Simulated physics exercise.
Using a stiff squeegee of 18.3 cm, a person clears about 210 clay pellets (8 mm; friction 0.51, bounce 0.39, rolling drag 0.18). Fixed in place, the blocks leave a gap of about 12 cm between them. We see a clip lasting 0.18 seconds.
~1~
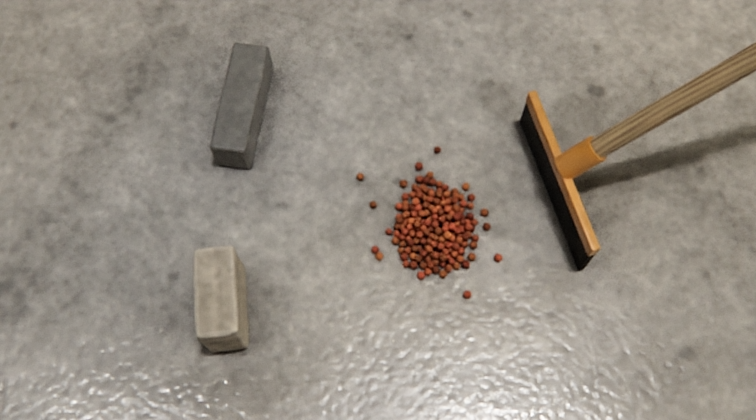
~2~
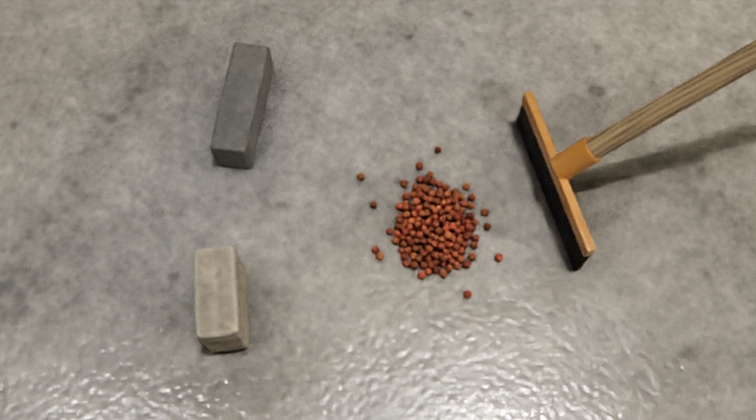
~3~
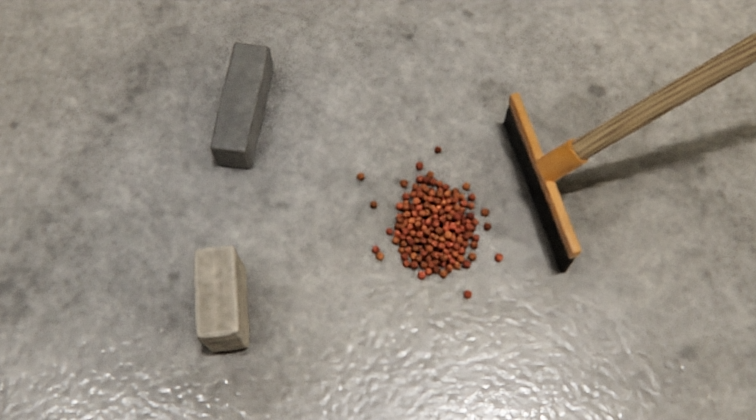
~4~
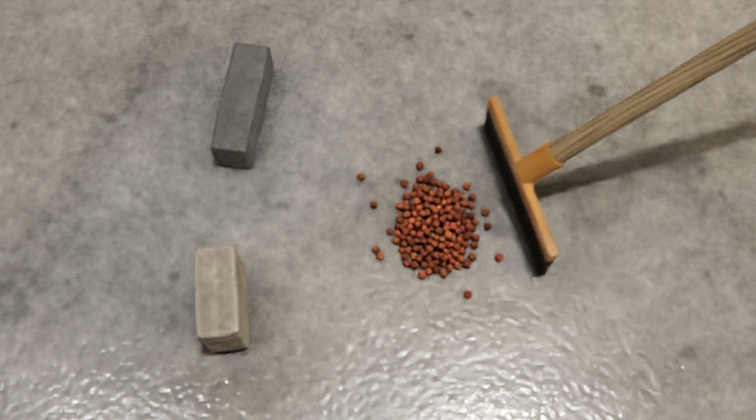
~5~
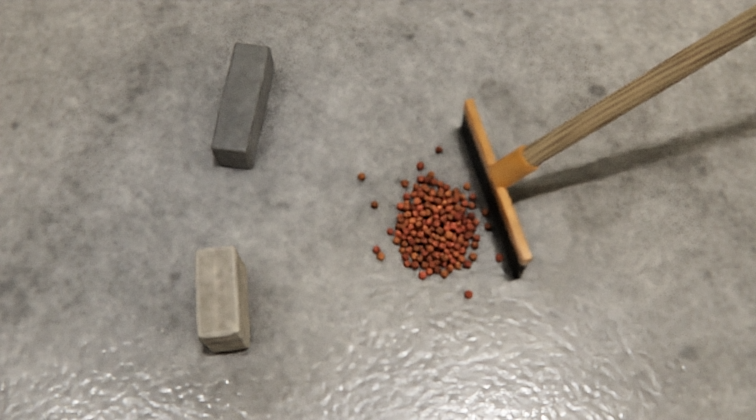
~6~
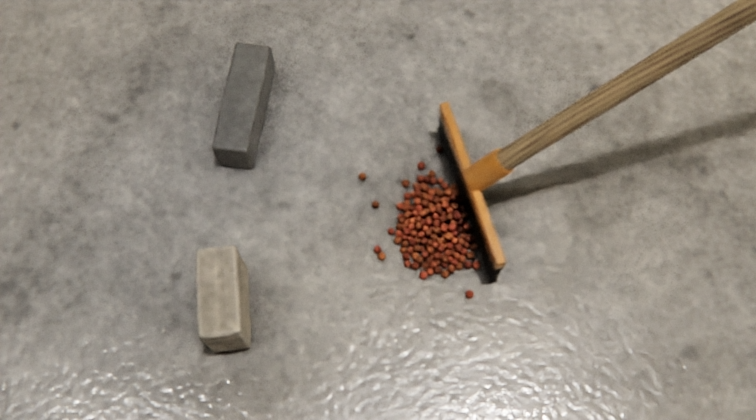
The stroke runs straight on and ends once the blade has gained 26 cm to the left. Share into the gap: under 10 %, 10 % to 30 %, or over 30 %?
The gap sees average traffic.
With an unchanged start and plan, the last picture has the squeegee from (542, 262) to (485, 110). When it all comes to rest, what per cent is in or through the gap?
Through 5.
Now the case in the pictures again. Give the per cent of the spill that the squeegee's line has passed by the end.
Roughly 5 %.
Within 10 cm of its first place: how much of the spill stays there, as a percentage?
About 0 %.
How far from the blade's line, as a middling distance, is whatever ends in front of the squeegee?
5 cm.
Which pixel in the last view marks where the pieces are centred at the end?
Somewhere near pixel (263, 257).
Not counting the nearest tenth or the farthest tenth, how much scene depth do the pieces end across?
Estimated width: Near 14 cm.
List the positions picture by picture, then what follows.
The first picture shows squeegee from (592, 250) to (531, 100); moved 0.0 cm; pieces shifted so far, 0; middle of the spill at (435, 224); block at (215, 290); block at (239, 95).
The second picture shows squeegee from (588, 251) to (527, 100); moved 0.5 cm; pieces shifted so far, 0; middle of the spill at (436, 224).
The third picture shows squeegee from (574, 253) to (514, 102); moved 1.9 cm; pieces shifted so far, 0; middle of the spill at (436, 224).
The fourth picture shows squeegee from (551, 256) to (493, 105); moved 4.2 cm; pieces shifted so far, 0; middle of the spill at (436, 224).
The fifth picture shows squeegee from (525, 260) to (469, 108); moved 6.9 cm; pieces shifted so far, 0; middle of the spill at (436, 224).
The sixth picture shows squeegee from (499, 263) to (445, 111); moved 9.6 cm; pieces shifted so far, 68; middle of the spill at (437, 224); block at (218, 290); block at (242, 95).
Then, 0.17 s after the last picture, squeegee 22 cm from its start, spill 15 cm wide; held up before the blocks 100 %.
Then, 0.34 s after the last picture, squeegee 27 cm from its start, spill 18 cm wide; in or through the gap 15 %, round the near block 5 %, held up before the blocks 80 %.
Then, 0.48 s after the last picture, squeegee 27 cm from its start, spill 18 cm wide; in or through the gap 25 %, round the near block 5 %, held up before the blocks 70 %.
In the end, in or through the gap 25 %, round the near block 5 %, round the far block 0 %, held up before the blocks 70 %.
